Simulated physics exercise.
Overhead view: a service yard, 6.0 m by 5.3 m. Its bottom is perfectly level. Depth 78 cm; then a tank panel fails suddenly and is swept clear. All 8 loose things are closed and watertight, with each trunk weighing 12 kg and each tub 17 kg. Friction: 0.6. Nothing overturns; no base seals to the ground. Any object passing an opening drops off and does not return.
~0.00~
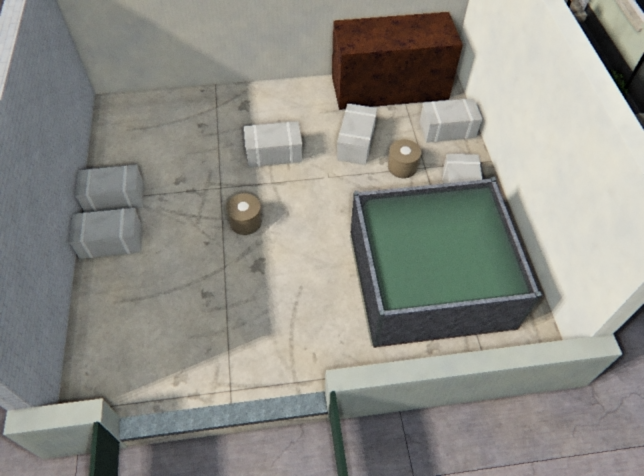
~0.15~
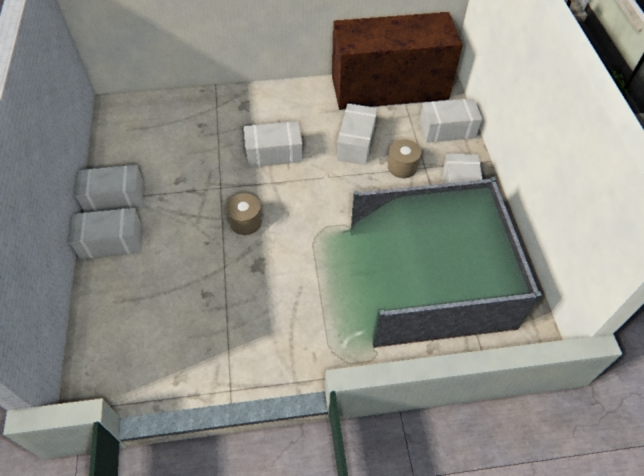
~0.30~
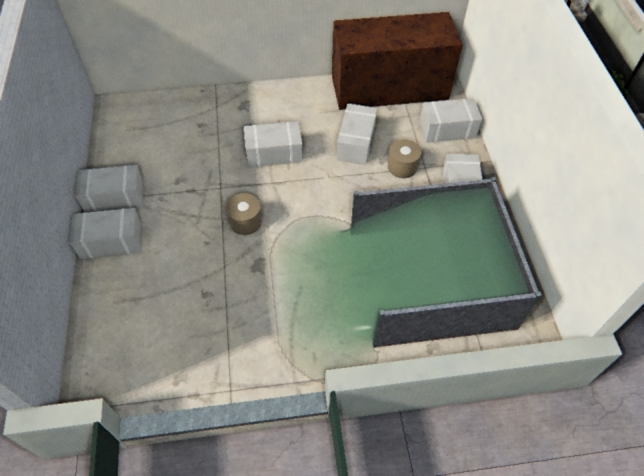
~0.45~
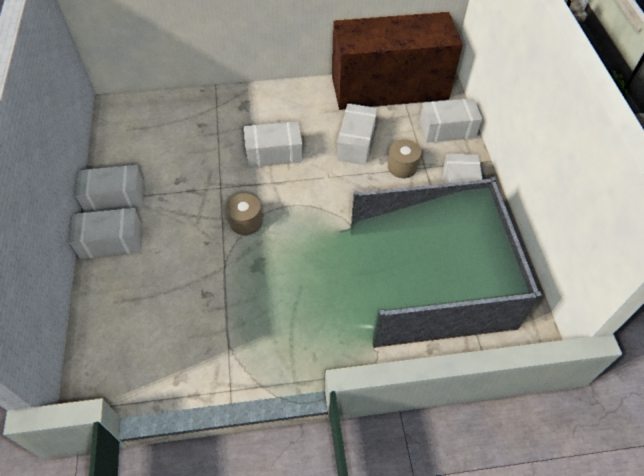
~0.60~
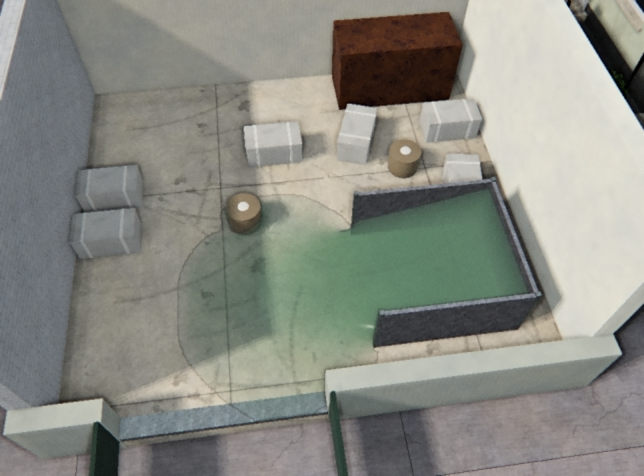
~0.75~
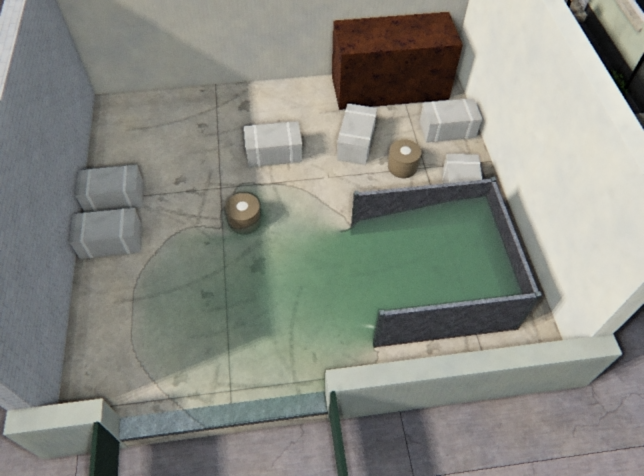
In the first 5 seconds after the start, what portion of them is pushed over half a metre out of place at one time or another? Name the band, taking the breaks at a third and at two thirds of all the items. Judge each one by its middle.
The fraction lands in the middle third.
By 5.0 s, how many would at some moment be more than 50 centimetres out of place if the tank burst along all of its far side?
Then 7 of them would.
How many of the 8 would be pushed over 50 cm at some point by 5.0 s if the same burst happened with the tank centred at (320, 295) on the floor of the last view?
The count would be 2.
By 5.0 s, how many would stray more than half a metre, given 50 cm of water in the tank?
In that case the number is 3.
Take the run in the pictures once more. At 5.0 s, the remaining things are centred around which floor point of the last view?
Around (312, 144).
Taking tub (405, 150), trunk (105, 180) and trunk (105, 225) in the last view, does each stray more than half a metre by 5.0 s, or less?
First falling below it, second exceeding it, third exceeding it.
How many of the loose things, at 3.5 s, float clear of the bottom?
At that moment 2.
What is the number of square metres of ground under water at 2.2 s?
About 20 m2.
After 1.1 s 0 of 8 are over 50 cm from their spots; 0 afloat.
After 2.2 s 3 of 8 are over 50 cm from their spots; 2 afloat.
After 3.5 s 3 of 8 are over 50 cm from their spots; 2 afloat.
After 5.0 s 3 of 8 are over 50 cm from their spots, and 3 have been at some point; 3 afloat.
